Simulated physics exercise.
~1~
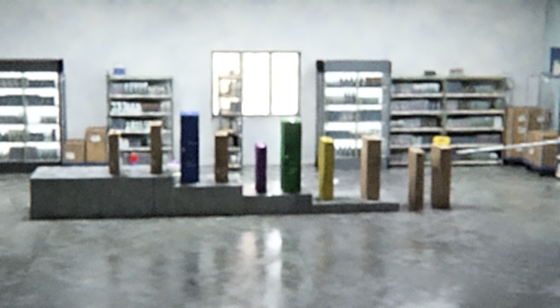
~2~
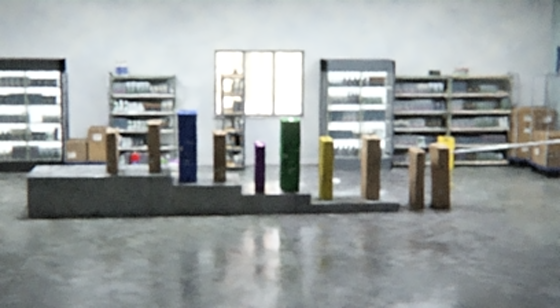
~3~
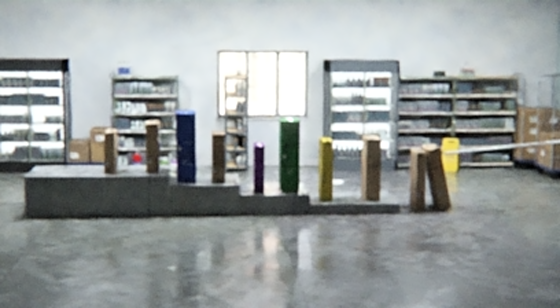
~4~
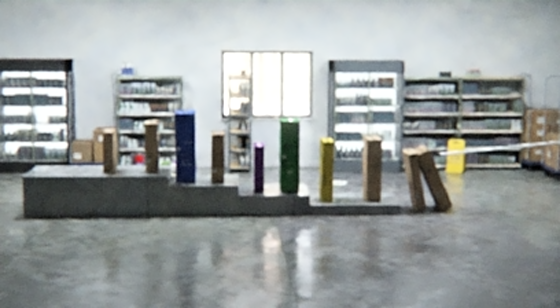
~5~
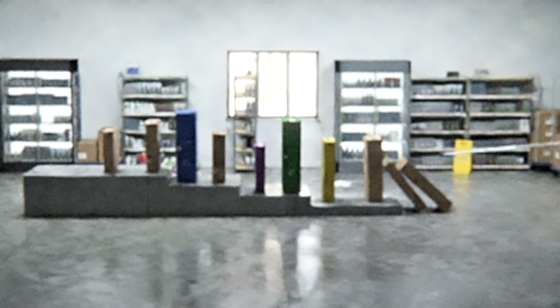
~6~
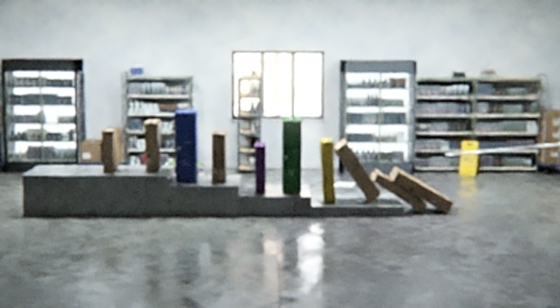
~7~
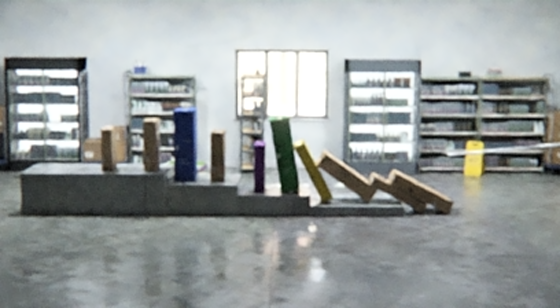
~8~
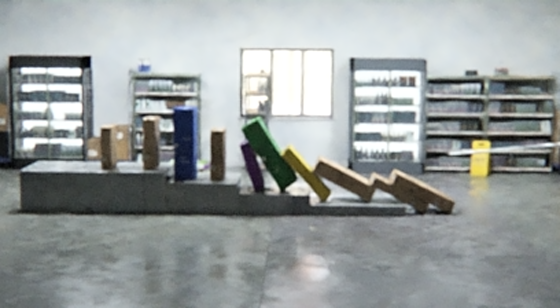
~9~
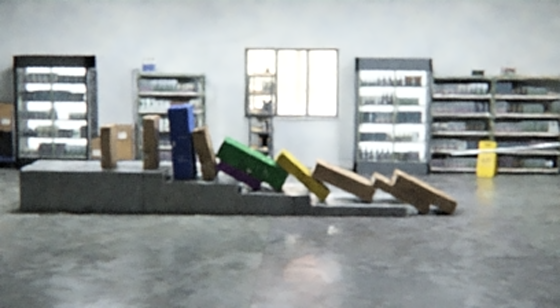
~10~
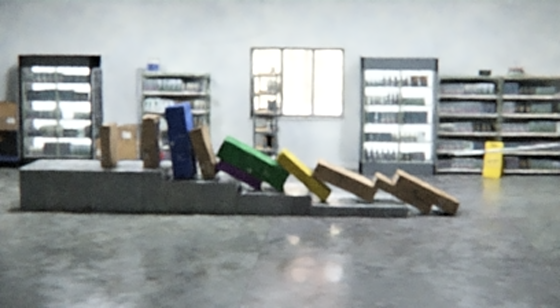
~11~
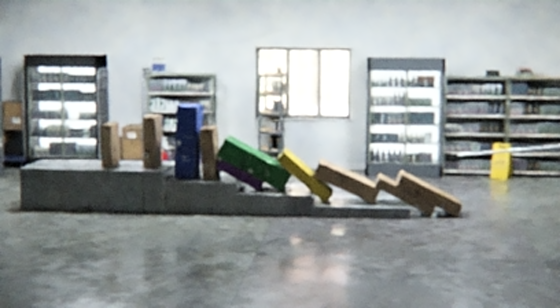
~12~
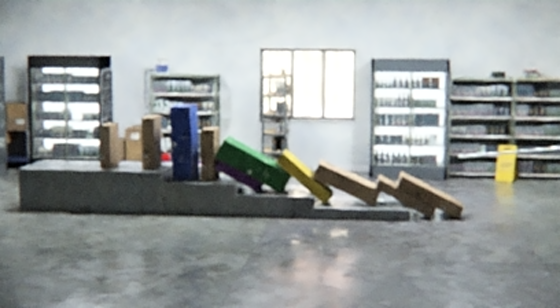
In this clip, upright cartons stand along low steps in a shop as a pole tips the rightmost one leftward, and the toppling spreads through the yellow, green and purple cartons. The fall stops there, leaving four cartons upright at the left, including a blue one.
